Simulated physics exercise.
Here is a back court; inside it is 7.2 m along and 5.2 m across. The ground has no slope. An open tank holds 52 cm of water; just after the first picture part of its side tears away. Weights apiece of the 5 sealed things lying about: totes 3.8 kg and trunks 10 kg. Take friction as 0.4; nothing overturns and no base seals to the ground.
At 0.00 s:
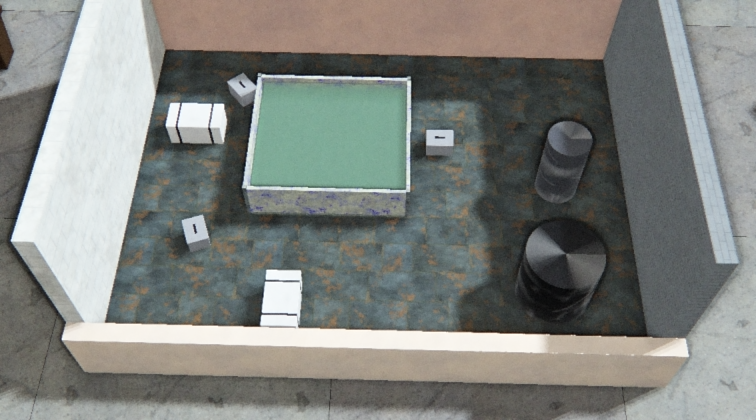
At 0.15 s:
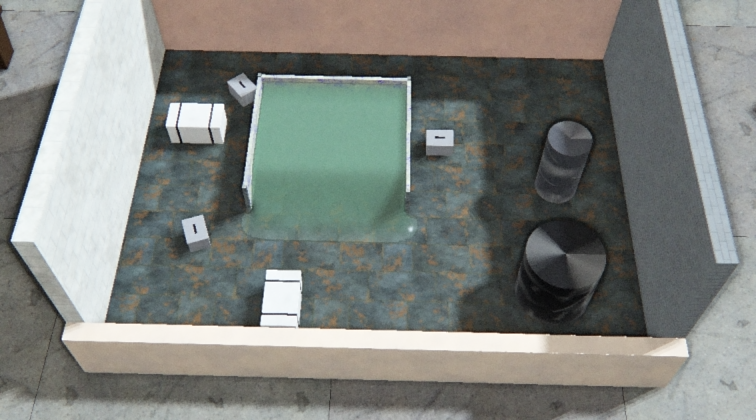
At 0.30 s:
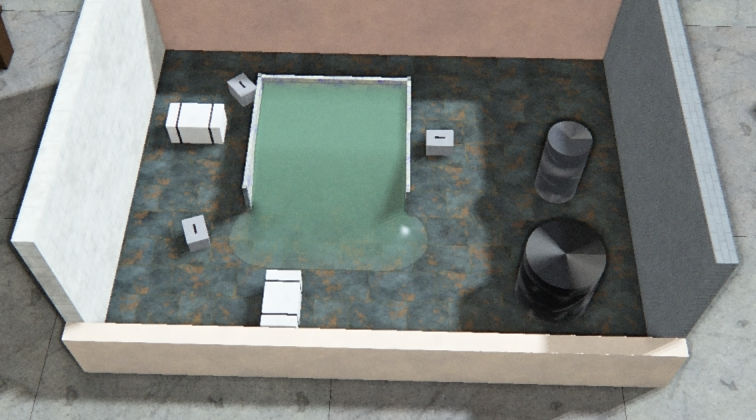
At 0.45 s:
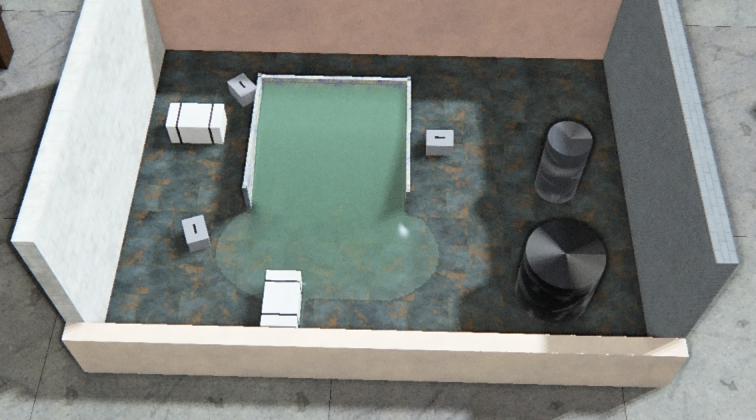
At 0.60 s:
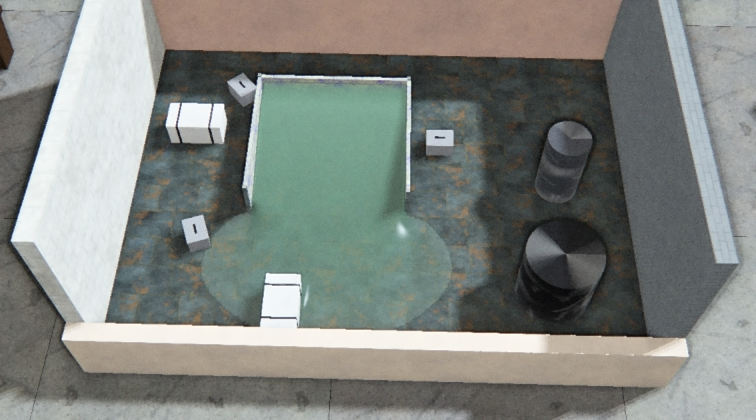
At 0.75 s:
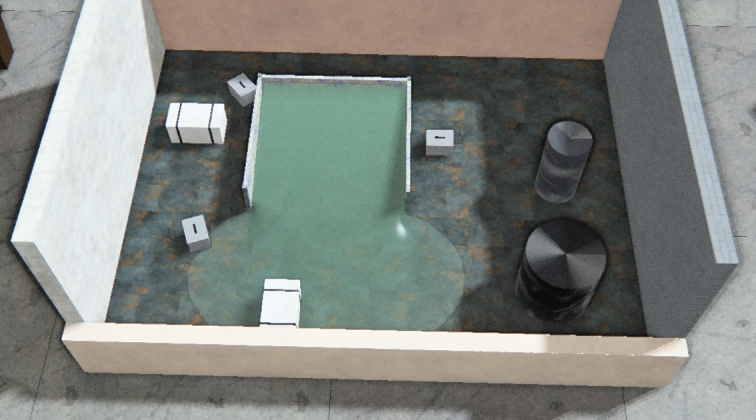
Green water spreading from the open front of a tank across a walled court floor, surrounding a white strapped trunk and nudging it slightly.
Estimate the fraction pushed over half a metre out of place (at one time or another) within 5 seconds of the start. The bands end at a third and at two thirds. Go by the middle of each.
That comes to two thirds or more.
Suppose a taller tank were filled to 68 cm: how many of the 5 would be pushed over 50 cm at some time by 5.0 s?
Then 5.
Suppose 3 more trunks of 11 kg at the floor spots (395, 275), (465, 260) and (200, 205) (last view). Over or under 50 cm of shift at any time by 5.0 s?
In turn: Past it, more, past it.
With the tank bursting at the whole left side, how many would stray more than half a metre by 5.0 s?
Then 4.
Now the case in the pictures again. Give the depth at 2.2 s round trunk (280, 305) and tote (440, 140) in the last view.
Roughly 26 and 0 cm.
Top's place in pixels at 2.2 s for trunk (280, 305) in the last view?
Around (237, 299).
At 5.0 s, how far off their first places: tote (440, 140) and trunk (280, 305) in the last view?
In that order: 0 cm, 250 cm.
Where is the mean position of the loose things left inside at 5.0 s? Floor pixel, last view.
Near (267, 133).
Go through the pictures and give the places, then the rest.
In the first frame, a trunk at (281, 297), on the bottom; a tote at (440, 138) rests on the ground; 4.5 m2 under water; 0 of 5 have shifted.
In the second frame, a trunk at (281, 297), on the bottom; a tote at (440, 138) rests on the ground; water covers 5.5 m2; 0 of 5 have shifted.
In the third frame, a trunk at (281, 297), on the bottom; a tote at (440, 138), on the bottom; water covers 6.8 m2; 0 of 5 have shifted.
In the fourth frame, a trunk at (281, 298) rests on the ground; a tote at (440, 138), on the bottom; water covers 8.2 m2; 0 of 5 have shifted.
In the fifth frame, a trunk at (281, 301), on the bottom, 5 cm from its start; a tote at (440, 138) rests on the ground; water covers 9.8 m2; 1 of 5 have shifted.
In the sixth frame, a trunk at (280, 307), on the bottom, 15 cm from its start; a tote at (440, 138), on the bottom; water covers 11.3 m2; 1 of 5 have shifted.
After 1.1 s 0 of 5 are over 50 cm from their spots; 1 afloat.
After 2.2 s 1 of 5 are over 50 cm from their spots; 1 afloat.
After 3.5 s 1 of 5 are over 50 cm from their spots; 1 afloat.
After 5.0 s 4 of 5 are over 50 cm from their spots, and 4 have been at some point; 4 afloat.
